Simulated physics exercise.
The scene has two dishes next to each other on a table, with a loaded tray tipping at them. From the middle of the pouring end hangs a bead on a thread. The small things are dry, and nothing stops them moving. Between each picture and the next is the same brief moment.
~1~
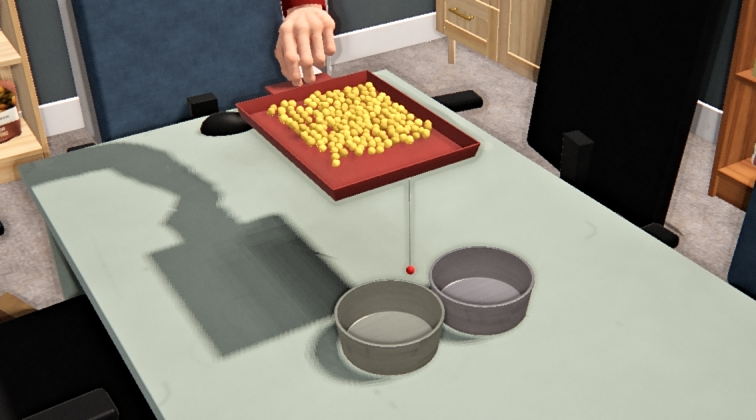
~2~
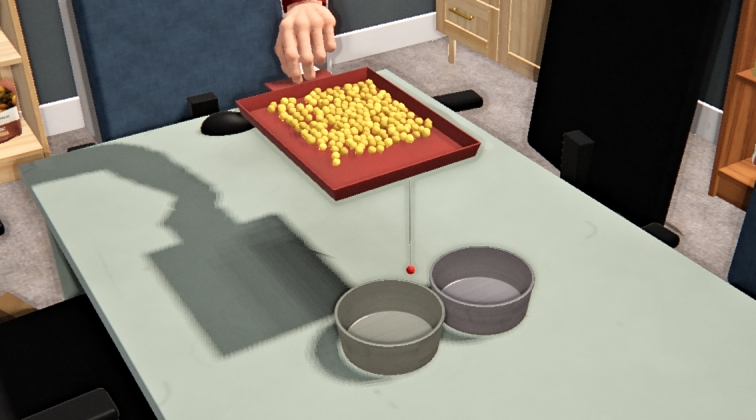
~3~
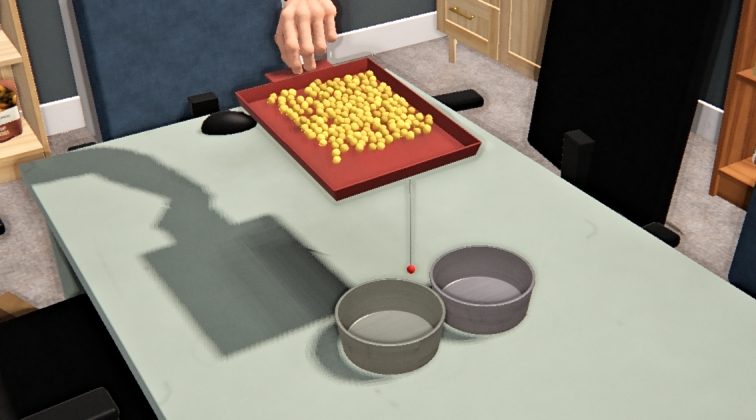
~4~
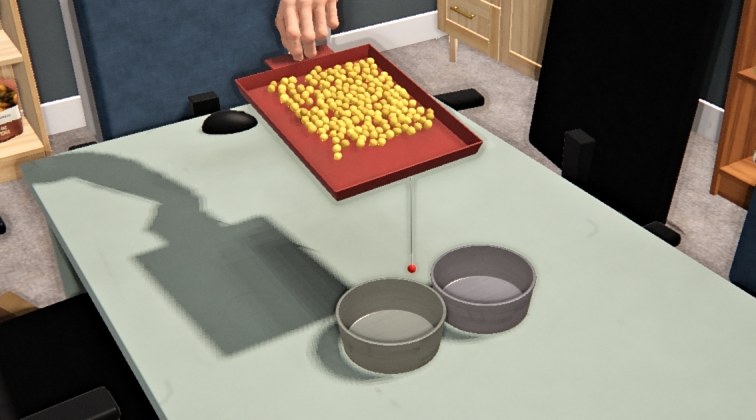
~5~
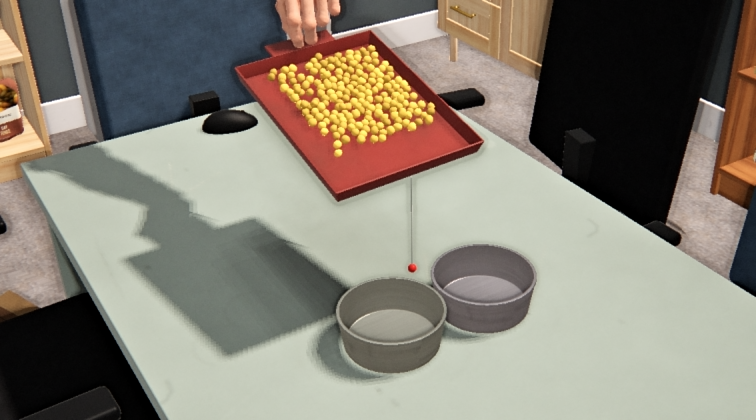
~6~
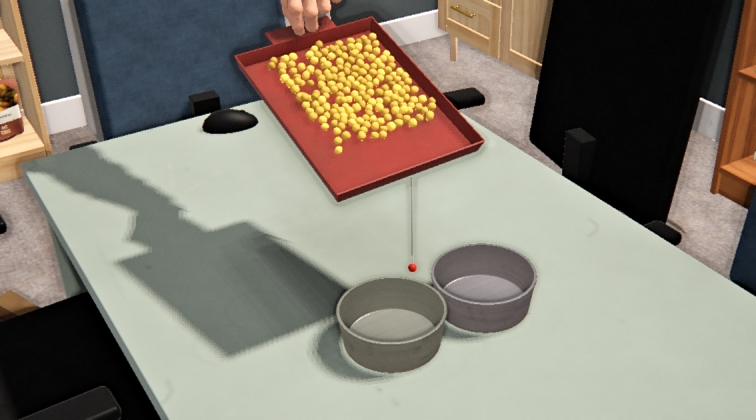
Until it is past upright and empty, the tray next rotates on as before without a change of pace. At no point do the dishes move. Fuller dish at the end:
Larger portion: Left.
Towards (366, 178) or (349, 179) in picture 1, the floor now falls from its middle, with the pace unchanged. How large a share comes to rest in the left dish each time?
Around 80 per cent first, around 70 per cent next.
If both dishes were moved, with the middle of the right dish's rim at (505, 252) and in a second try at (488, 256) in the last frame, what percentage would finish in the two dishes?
In order, about 40 and 50 in a hundred.
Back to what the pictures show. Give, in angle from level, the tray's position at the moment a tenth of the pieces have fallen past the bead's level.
Somewhere near 80°.
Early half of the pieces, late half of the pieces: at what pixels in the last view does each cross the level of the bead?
The early half goes through (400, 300), the late half through (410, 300).
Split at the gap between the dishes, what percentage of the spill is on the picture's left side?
About 40 percent of the spill.
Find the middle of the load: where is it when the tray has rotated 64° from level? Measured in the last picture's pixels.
Somewhere around pixel (390, 153) in the last picture.
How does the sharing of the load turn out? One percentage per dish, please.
Around 70 in a hundred in the left dish and around 20 in a hundred in the right dish.
Just after the last frame, tray tipped steeply; almost all on the tray; just a few in the left dish; about a tenth in the air.
A moment on, tray tipped past a quarter turn; roughly two thirds on the tray; about a tenth in the left dish; just a few in the right dish; about a tenth outside both; about a tenth in the air.
Further on, tray tipped past a quarter turn; roughly two thirds in the left dish; roughly a quarter in the right dish; about a tenth outside both.
When it is over, tray tipped past a quarter turn; roughly two thirds in the left dish; roughly a quarter in the right dish; about a tenth outside both.
